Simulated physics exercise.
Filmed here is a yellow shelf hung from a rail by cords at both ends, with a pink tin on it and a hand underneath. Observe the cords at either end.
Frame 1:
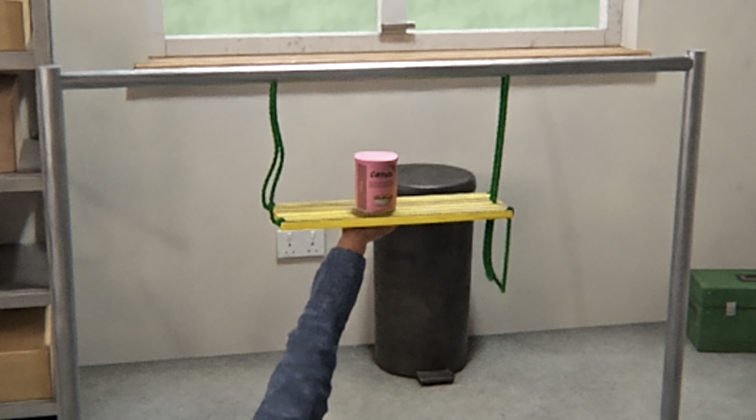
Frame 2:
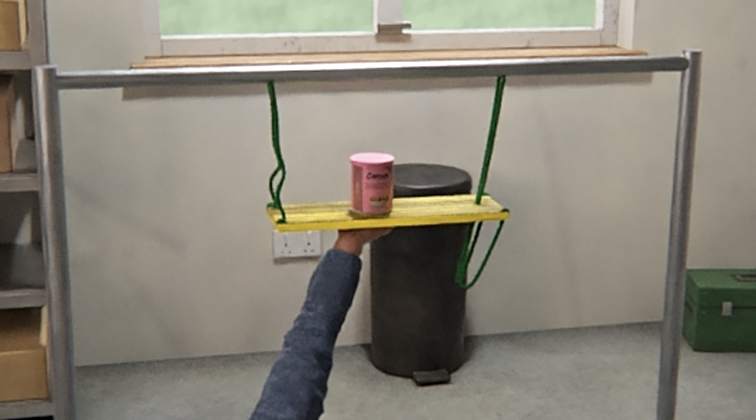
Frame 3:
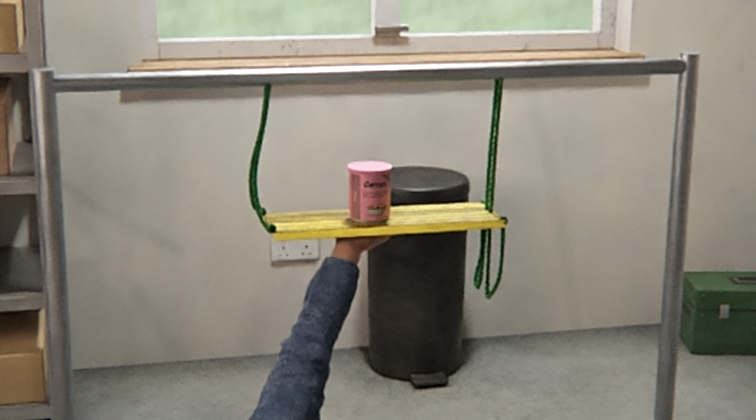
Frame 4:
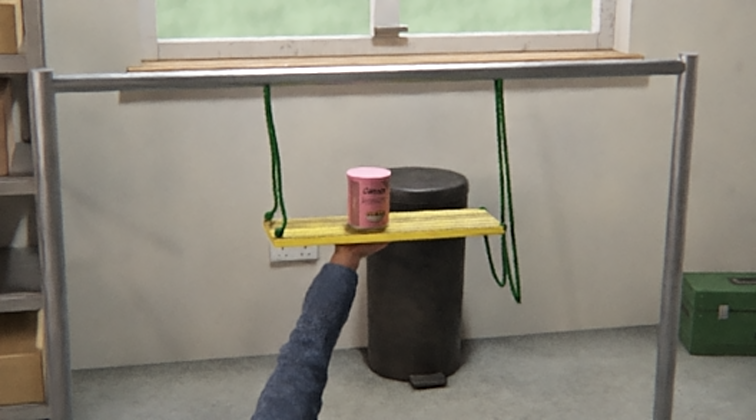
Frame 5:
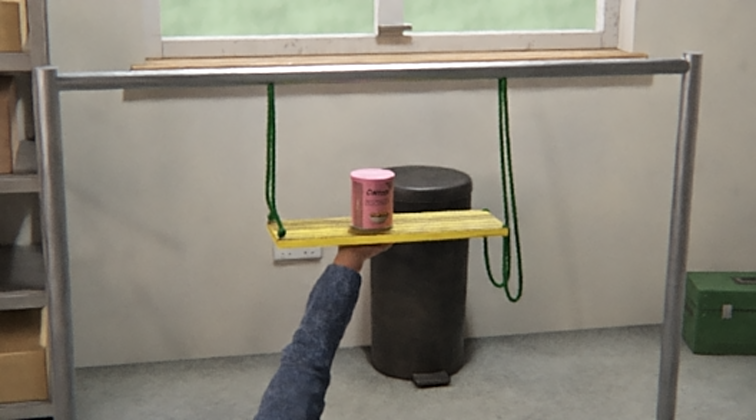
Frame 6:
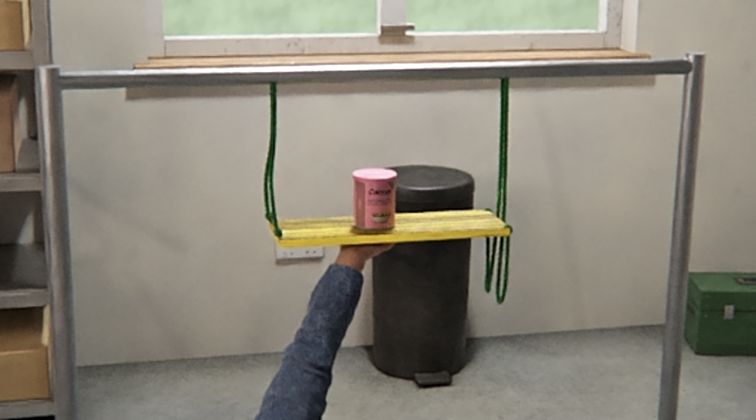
A hand under a yellow hanging shelf with a pink tin lowers it slightly.
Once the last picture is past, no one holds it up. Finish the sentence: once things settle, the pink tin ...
... has gone over the right end.
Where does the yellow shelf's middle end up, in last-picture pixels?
You'll find it somewhere near (348, 308).
Then, 0.78 s after the last picture, board tipped 44° down to the right; tin on the floor.
Then, 1.40 s after the last picture, board tipped 45° down to the right; tin on the floor.
At rest, board tipped 46° down to the right; tin on the floor. The pink tin is shed rightwards.
